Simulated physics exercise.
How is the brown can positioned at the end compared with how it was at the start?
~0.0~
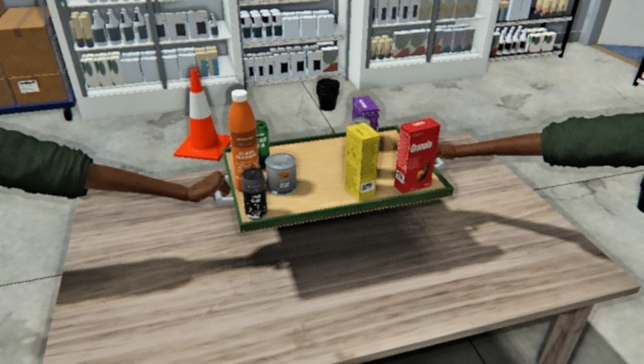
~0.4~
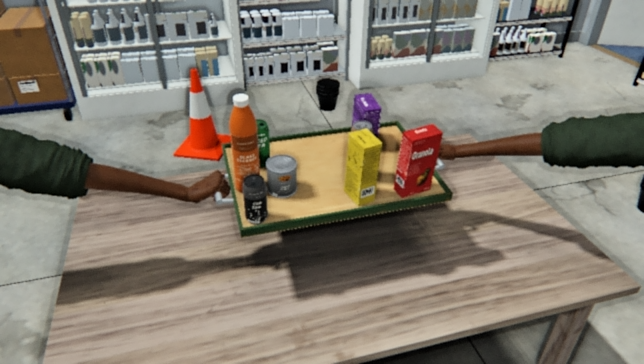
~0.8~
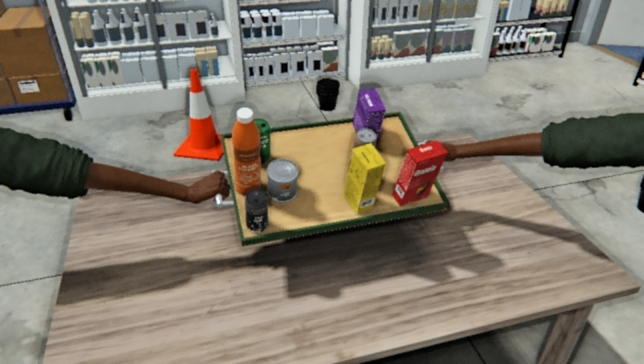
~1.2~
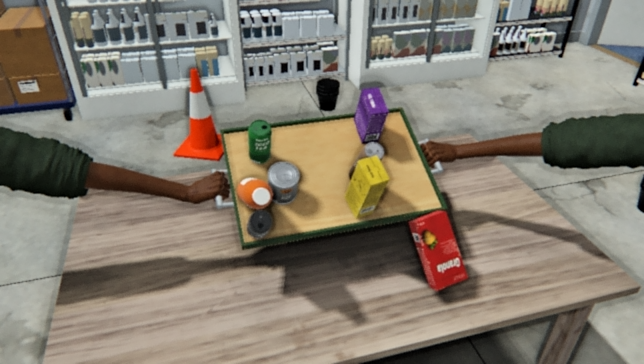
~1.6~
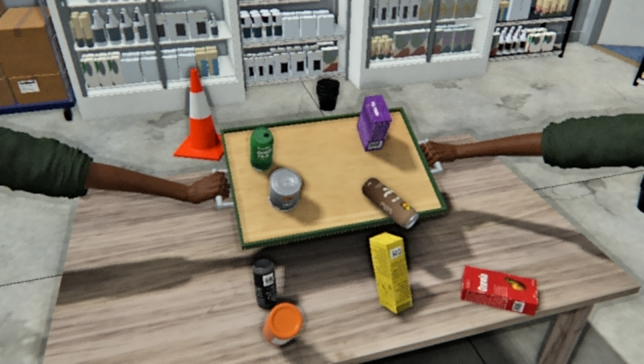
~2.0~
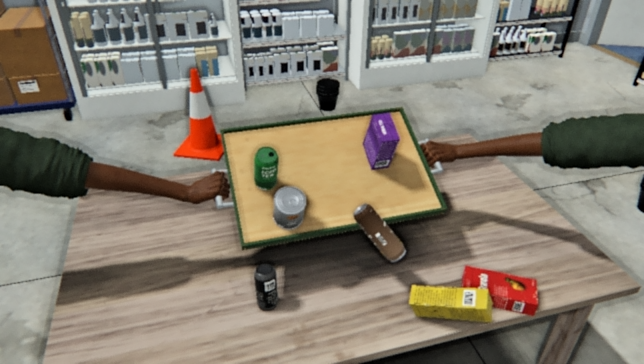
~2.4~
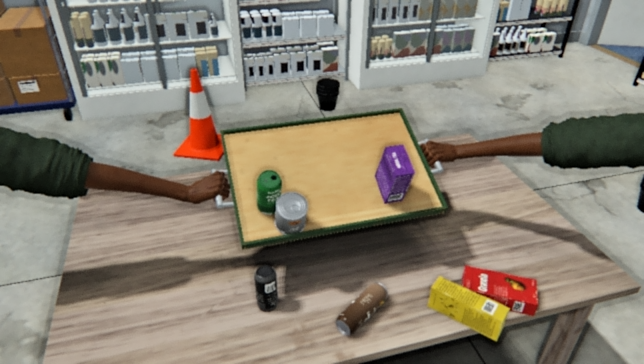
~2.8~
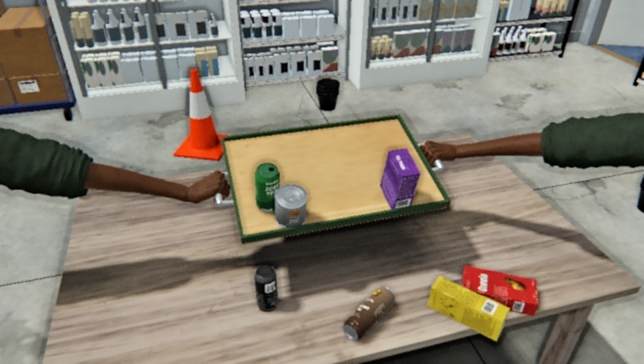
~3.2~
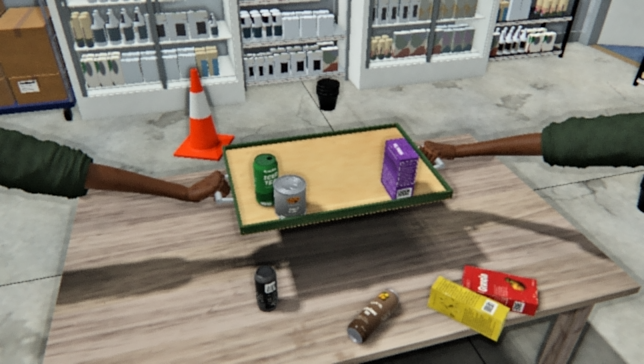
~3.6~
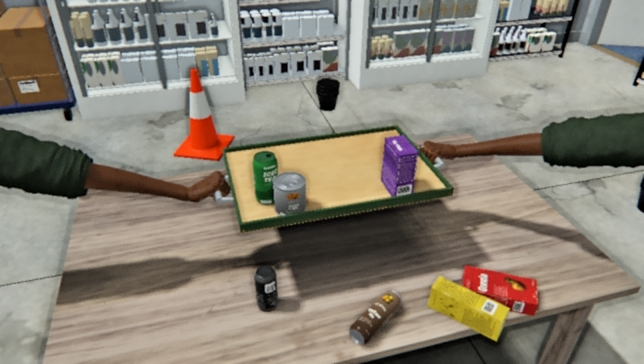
At the start the brown can was standing upright on the tray, but at the end it was lying on its side on the wooden table.
